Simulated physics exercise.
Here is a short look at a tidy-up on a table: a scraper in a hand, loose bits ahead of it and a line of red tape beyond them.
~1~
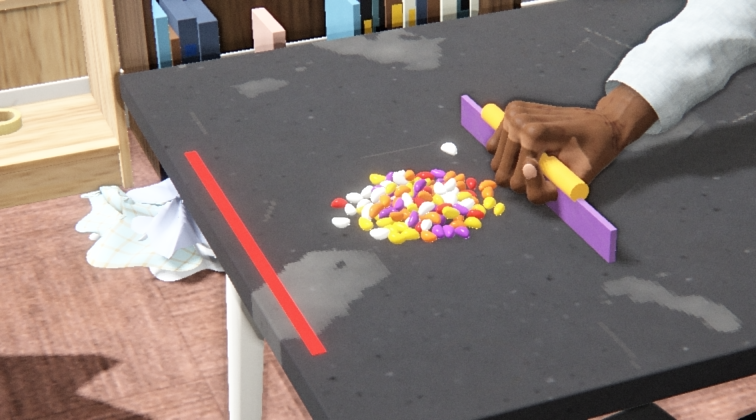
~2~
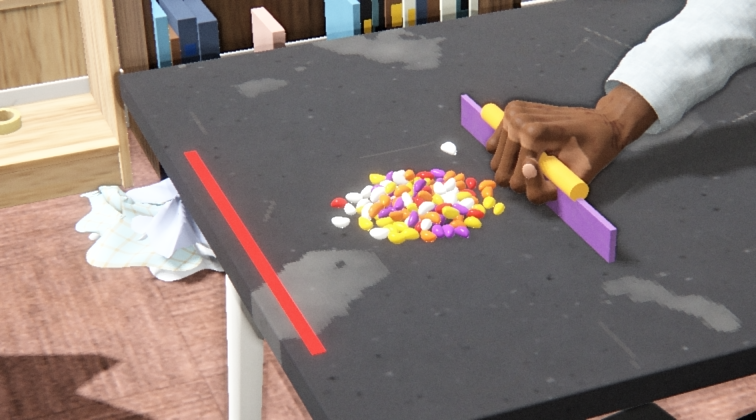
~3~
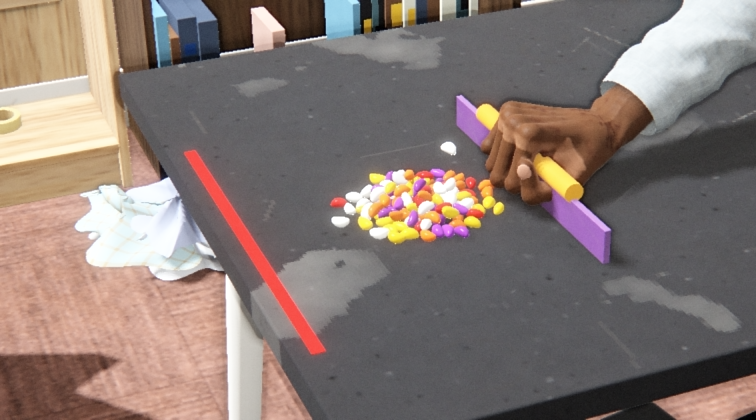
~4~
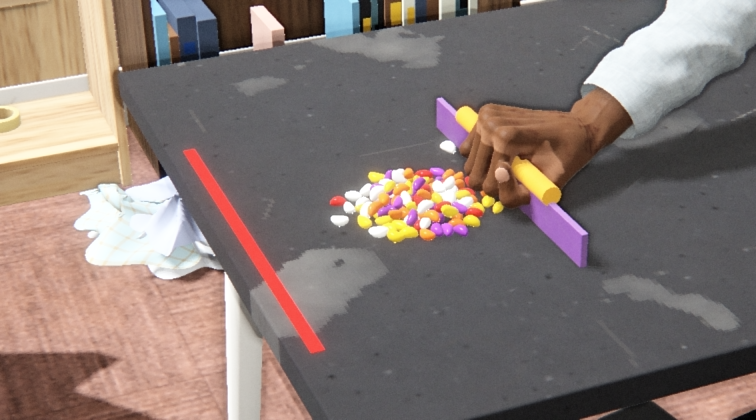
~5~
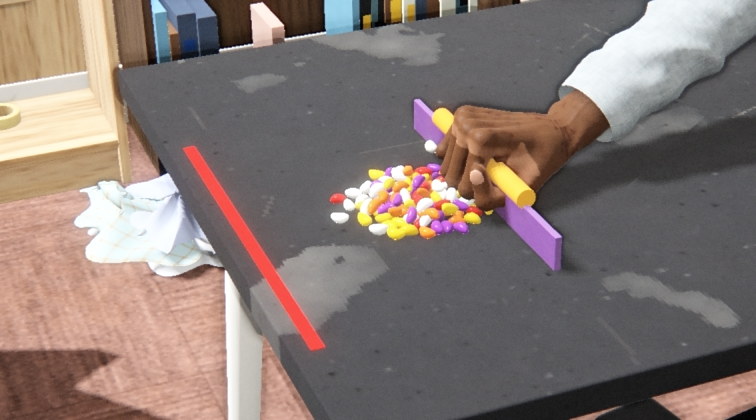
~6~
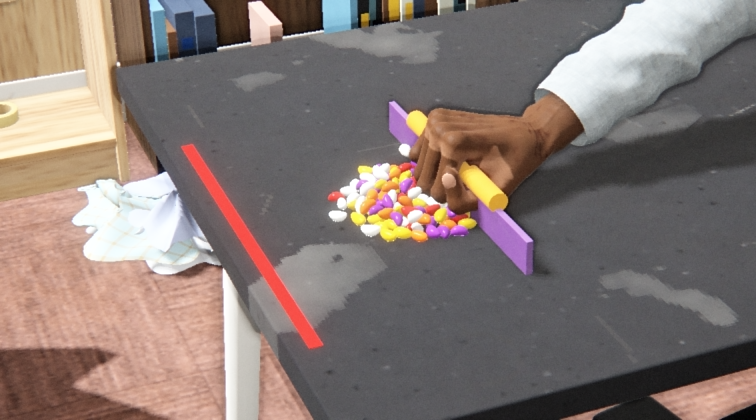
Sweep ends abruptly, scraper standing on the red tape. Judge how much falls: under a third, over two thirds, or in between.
Over the edge goes in excess of two thirds.
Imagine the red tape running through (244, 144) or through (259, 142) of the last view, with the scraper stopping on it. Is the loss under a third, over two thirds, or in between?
Below one third, then below one third.
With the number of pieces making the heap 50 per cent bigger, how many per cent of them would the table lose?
It comes out near 90 per cent of the heap.
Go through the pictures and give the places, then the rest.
The first frame shows scraper (601, 234), at rest; red tape (195, 161), right by the edge; edge at (226, 251); the heap (429, 206), jelly beans.
The second frame shows scraper (601, 234), at rest.
The third frame shows scraper (596, 235); the heap (429, 205).
The fourth frame shows scraper (573, 238).
The fifth frame shows scraper (547, 241); the heap (423, 202), about a tenth pushed along.
The sixth frame shows scraper (519, 245); red tape (192, 154); edge at (223, 245); the heap (406, 203), the larger part pushed along.
Just after the last frame, scraper still moving, near (345, 187); heap all on the table, its front near (252, 226).
A moment on, scraper stopped at the red tape; heap the larger part over the edge.
When it is over, scraper stopped at the red tape; heap the larger part over the edge.
